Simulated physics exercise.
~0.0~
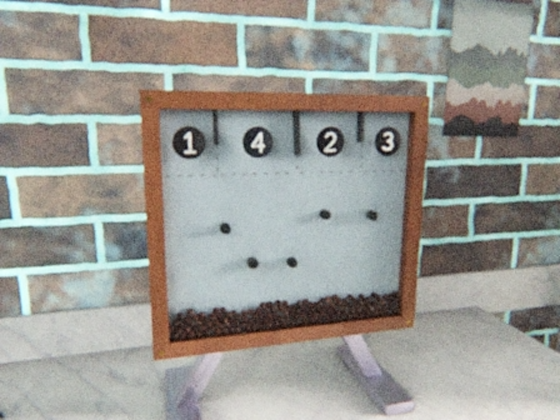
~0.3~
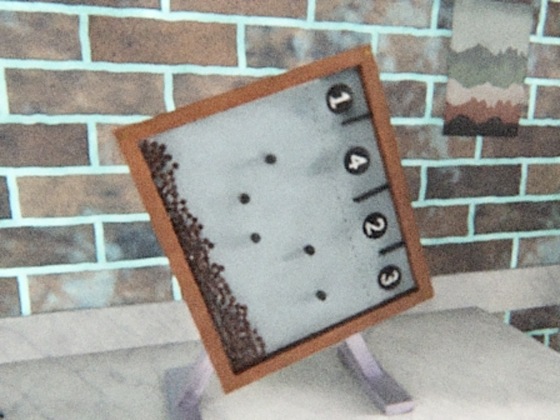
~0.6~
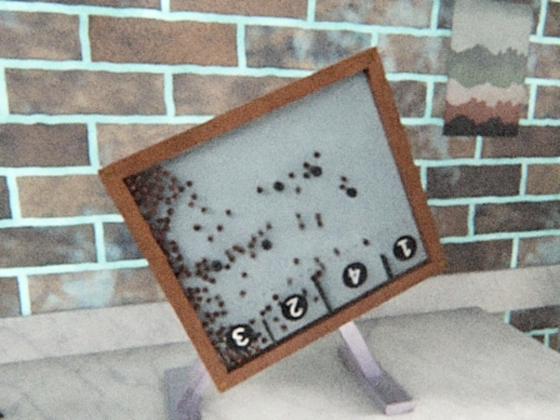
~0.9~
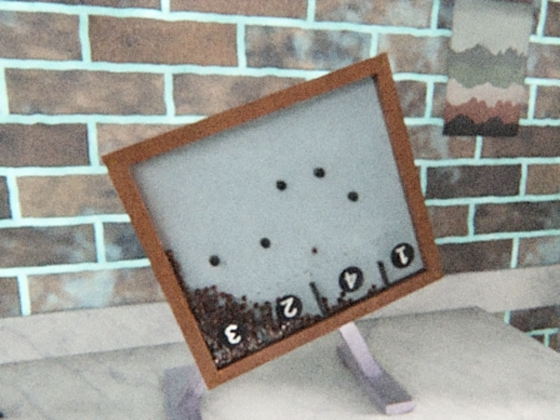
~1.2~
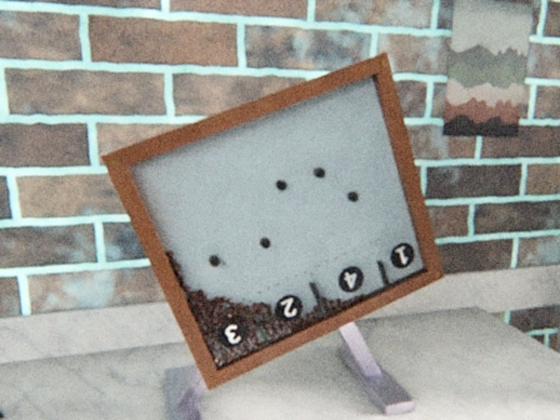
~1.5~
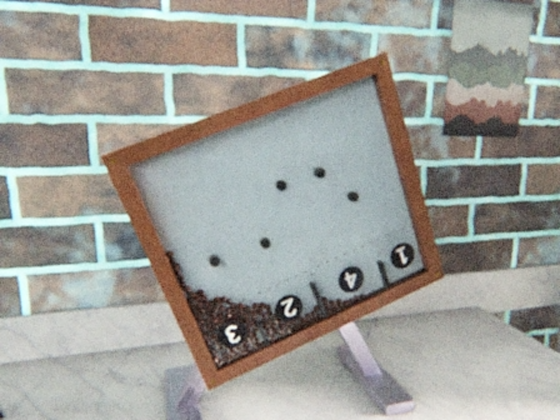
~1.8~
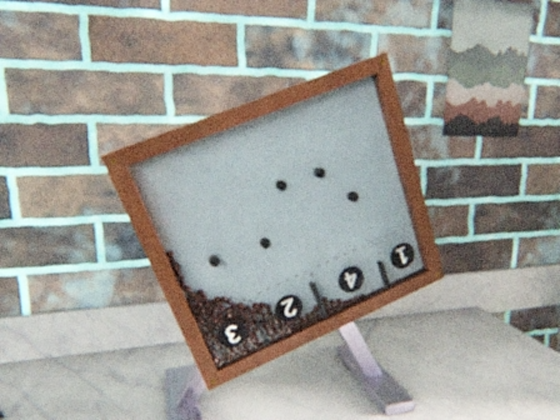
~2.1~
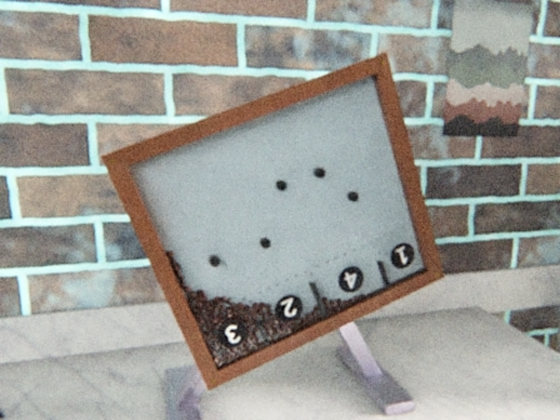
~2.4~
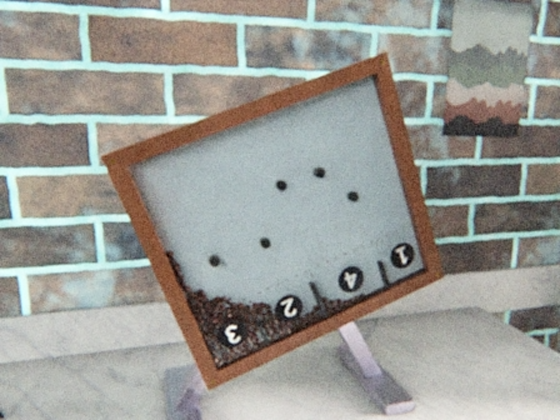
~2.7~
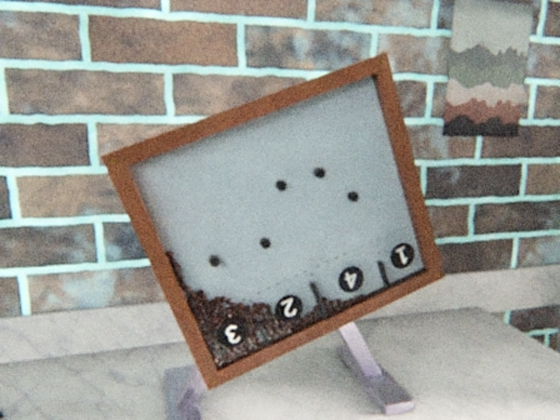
A wooden-framed shadow box with numbered pockets turned clockwise against a brick wall until it was nearly upside down, and its dark beads slid and scattered past the pegs, then settled in a heap at the lower left, mostly over pocket three.
